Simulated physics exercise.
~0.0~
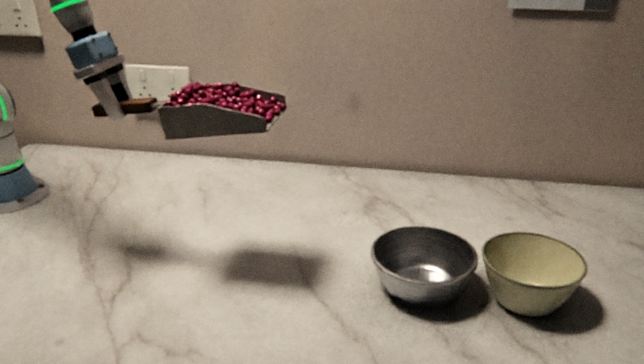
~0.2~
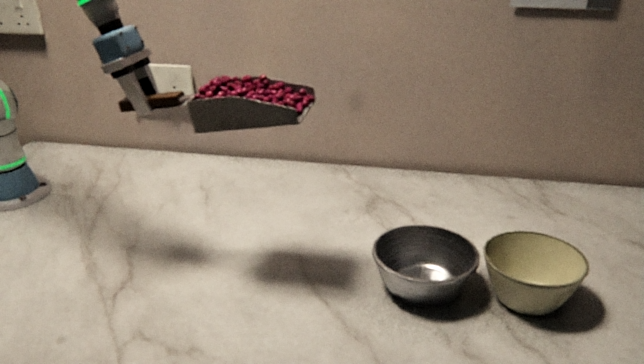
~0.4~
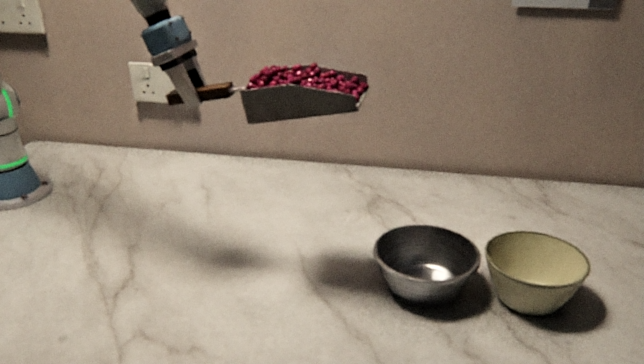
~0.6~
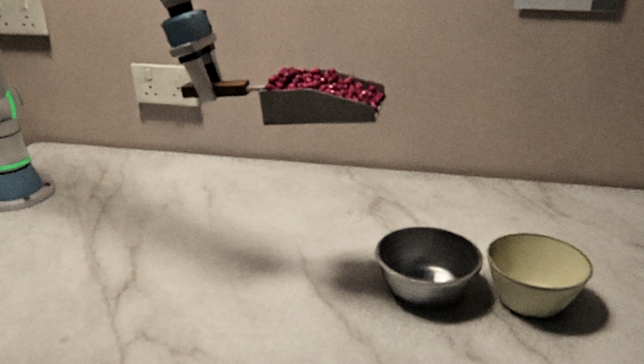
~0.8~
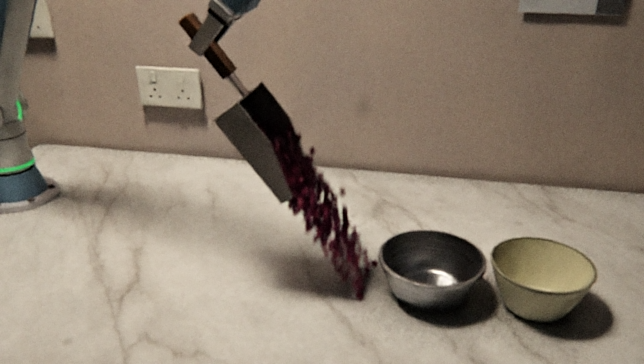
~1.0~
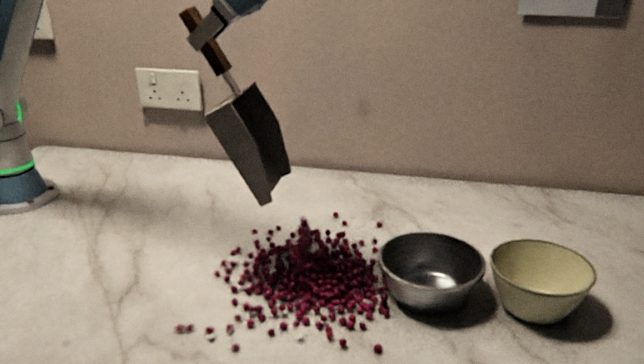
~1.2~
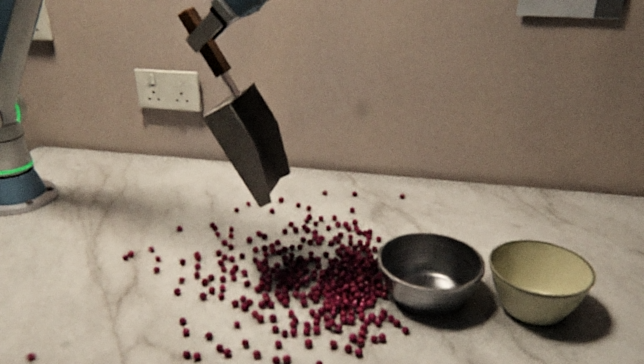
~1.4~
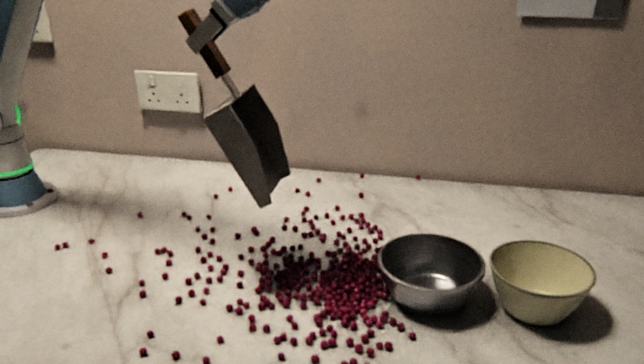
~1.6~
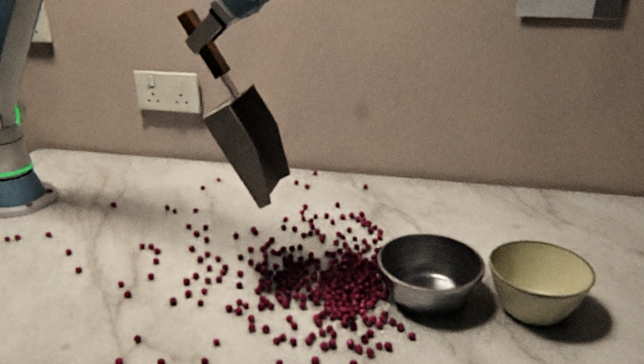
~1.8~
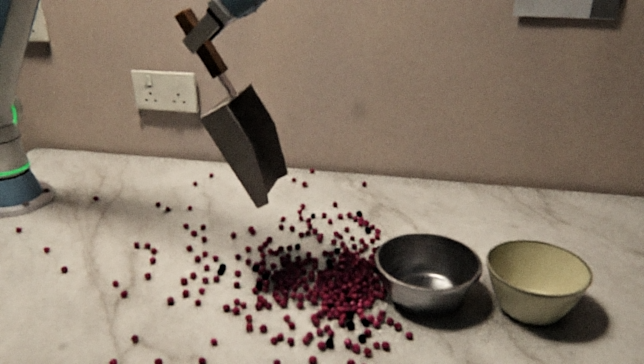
A robot arm carries a scoop heaped with dark red beads to the right above a marble table, then tips it steeply before reaching the grey metal bowl and the pale yellow one, and the beads spill and scatter across the tabletop, leaving both bowls empty.
